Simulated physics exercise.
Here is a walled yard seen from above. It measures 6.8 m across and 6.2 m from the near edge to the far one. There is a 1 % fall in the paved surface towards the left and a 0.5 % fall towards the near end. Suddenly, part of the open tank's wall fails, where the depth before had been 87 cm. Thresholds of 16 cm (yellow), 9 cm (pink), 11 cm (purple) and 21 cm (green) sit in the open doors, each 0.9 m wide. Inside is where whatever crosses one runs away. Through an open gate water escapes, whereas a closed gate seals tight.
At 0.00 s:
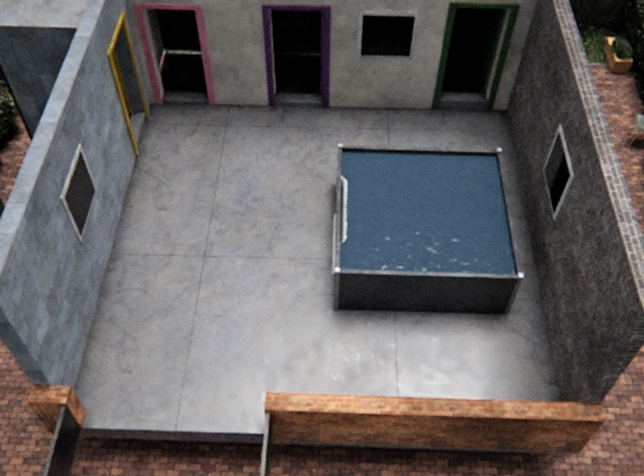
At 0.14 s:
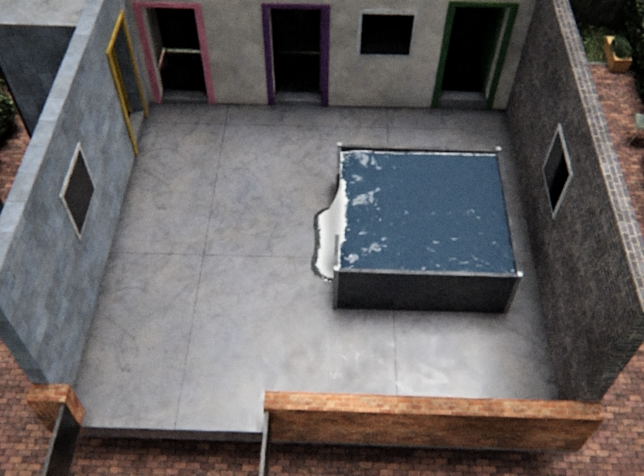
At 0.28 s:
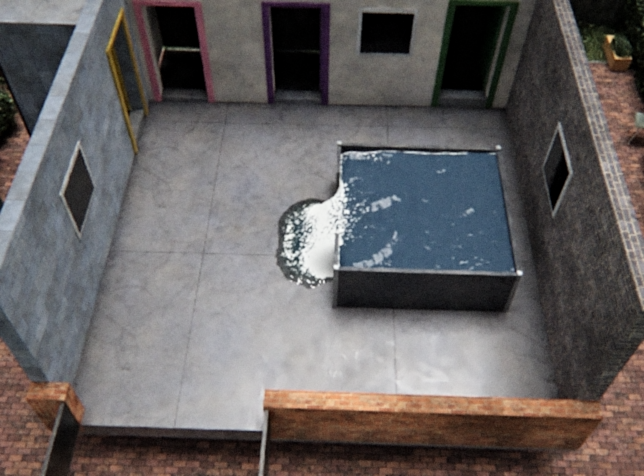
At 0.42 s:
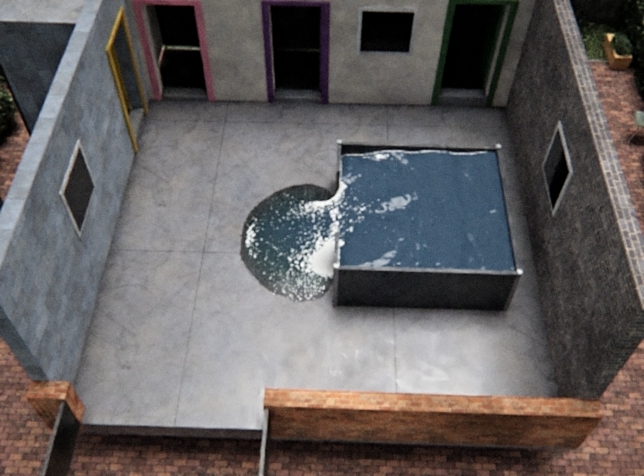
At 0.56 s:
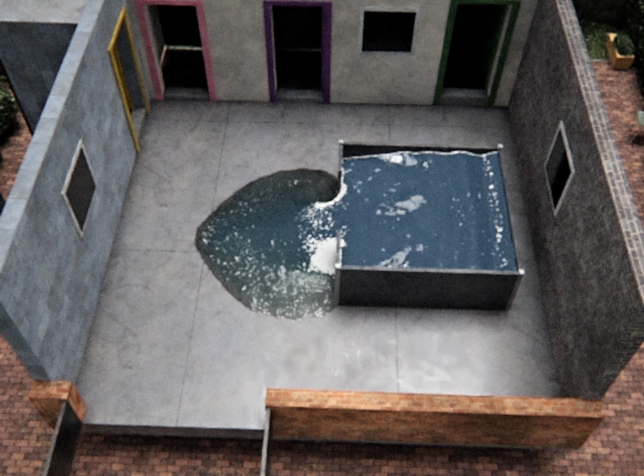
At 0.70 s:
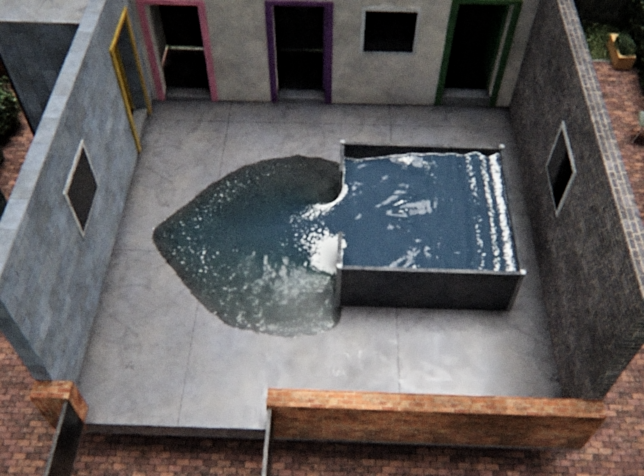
A square tank in a walled yard bursts open and water spreads left across the floor.
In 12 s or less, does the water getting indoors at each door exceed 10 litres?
As I see it, yellow door: Tops the amount; pink door: Tops the amount; purple door: Falls short; green door: Falls short.
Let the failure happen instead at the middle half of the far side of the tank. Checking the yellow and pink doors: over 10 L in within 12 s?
Yellow beyond, pink beyond.
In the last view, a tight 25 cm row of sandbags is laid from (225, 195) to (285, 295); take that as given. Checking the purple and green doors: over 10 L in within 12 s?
Well, the purple one ends up more than allowed and the green one ends up within bounds.
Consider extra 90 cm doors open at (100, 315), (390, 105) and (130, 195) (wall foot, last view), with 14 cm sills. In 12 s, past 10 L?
So, in the order given, it's beyond the mark, then shy of the mark, then beyond the mark.
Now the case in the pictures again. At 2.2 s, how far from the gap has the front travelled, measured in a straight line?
Roughly 4.8 m.
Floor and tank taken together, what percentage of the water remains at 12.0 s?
Around 54 per cent of the water.
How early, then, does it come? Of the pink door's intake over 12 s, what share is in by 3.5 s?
Share: ~ 35 %.
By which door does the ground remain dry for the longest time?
That's the green door.
After 1.4 s water covers 40 % of the floor and is deepest (50 cm) near (328, 244); yellow door not reached, pink door not reached, purple door not reached, green door not reached.
After 2.2 s water covers 50 % of the floor and is deepest (52 cm) near (153, 103); yellow door 24 cm at the sill, 6 L in, pink door 23 cm at the sill, 3 L in, purple door not reached, green door not reached.
After 3.5 s water covers 50 % of the floor and is deepest (34 cm) near (72, 406); yellow door 23 cm at the sill, 38 L in, pink door 29 cm at the sill, 166 L in, purple door 4 cm at the sill, 0 L in, green door not reached.
After 7.0 s water covers 80 % of the floor and is deepest (18 cm) near (72, 406); yellow door 17 cm at the sill, 84 L in, pink door 18 cm at the sill, 416 L in, purple door 7 cm at the sill, 0 L in, green door 3 cm at the sill, 0 L in.
After 12.0 s water covers 95 % of the floor and is deepest (12 cm) near (75, 393); yellow door 11 cm at the sill, 86 L in, pink door 9 cm at the sill, 469 L in, purple door 5 cm at the sill, 0 L in, green door 8 cm at the sill, 0 L in.
